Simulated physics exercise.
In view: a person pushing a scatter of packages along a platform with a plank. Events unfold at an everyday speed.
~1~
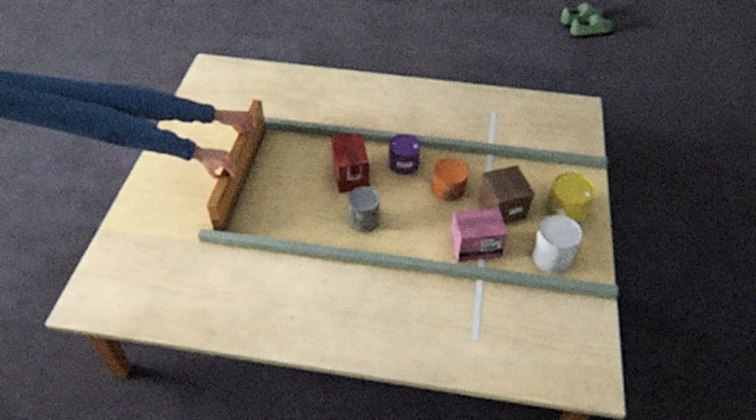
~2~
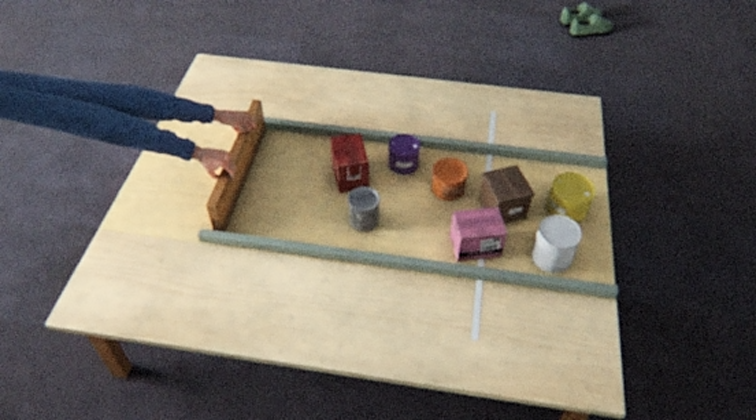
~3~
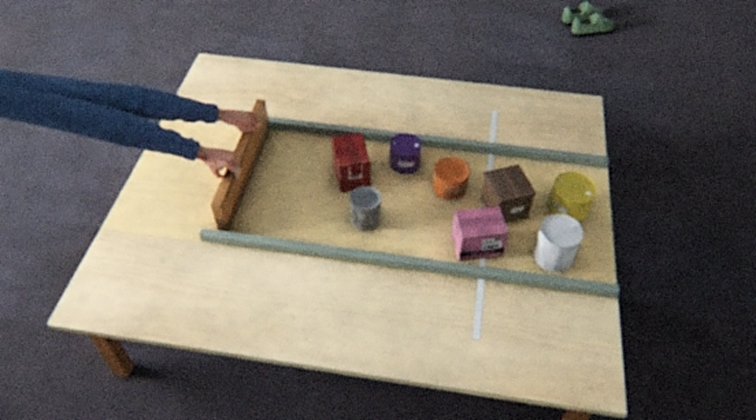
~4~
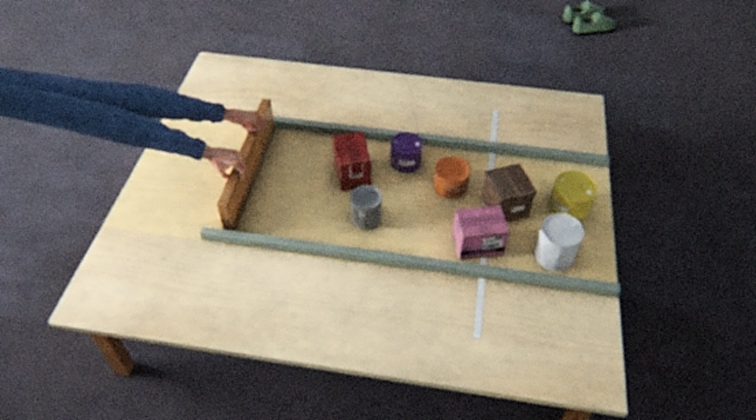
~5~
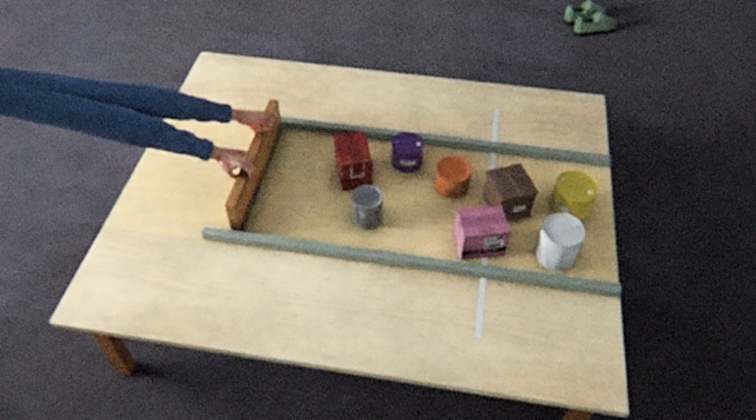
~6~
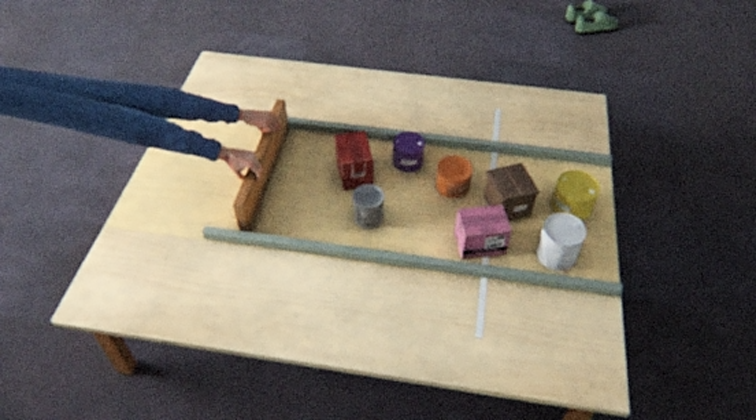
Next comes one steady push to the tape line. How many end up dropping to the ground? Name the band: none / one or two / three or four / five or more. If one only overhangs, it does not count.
The number sent down is nothing.
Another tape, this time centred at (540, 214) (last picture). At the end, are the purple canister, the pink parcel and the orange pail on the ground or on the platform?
Looking at each: The purple canister remains on top, the pink parcel remains on top, the orange pail remains on top.
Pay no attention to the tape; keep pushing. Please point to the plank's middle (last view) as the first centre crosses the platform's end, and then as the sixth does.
At (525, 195) for the first, at (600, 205) for the sixth.
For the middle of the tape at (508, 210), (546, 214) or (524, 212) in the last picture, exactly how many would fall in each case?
Going through them in order, you'd see 0, 2 and 0.
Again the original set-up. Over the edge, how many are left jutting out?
The total would be 0.
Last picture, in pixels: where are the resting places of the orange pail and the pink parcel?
The orange pail finishes at (543, 180); the pink parcel finishes at (536, 243).
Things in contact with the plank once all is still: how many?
3.
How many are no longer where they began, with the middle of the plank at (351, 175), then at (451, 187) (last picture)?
The first count is 1, and then it's 6.
A little later, none off yet; yellow canister at rest near (575, 196); white canister at rest near (560, 242); brown tote at rest near (510, 193).
Next, none off yet; yellow canister at rest near (575, 196); white canister at rest near (560, 242); brown tote shifted a little near (526, 201).
When it is over, the number that fall off is zero.
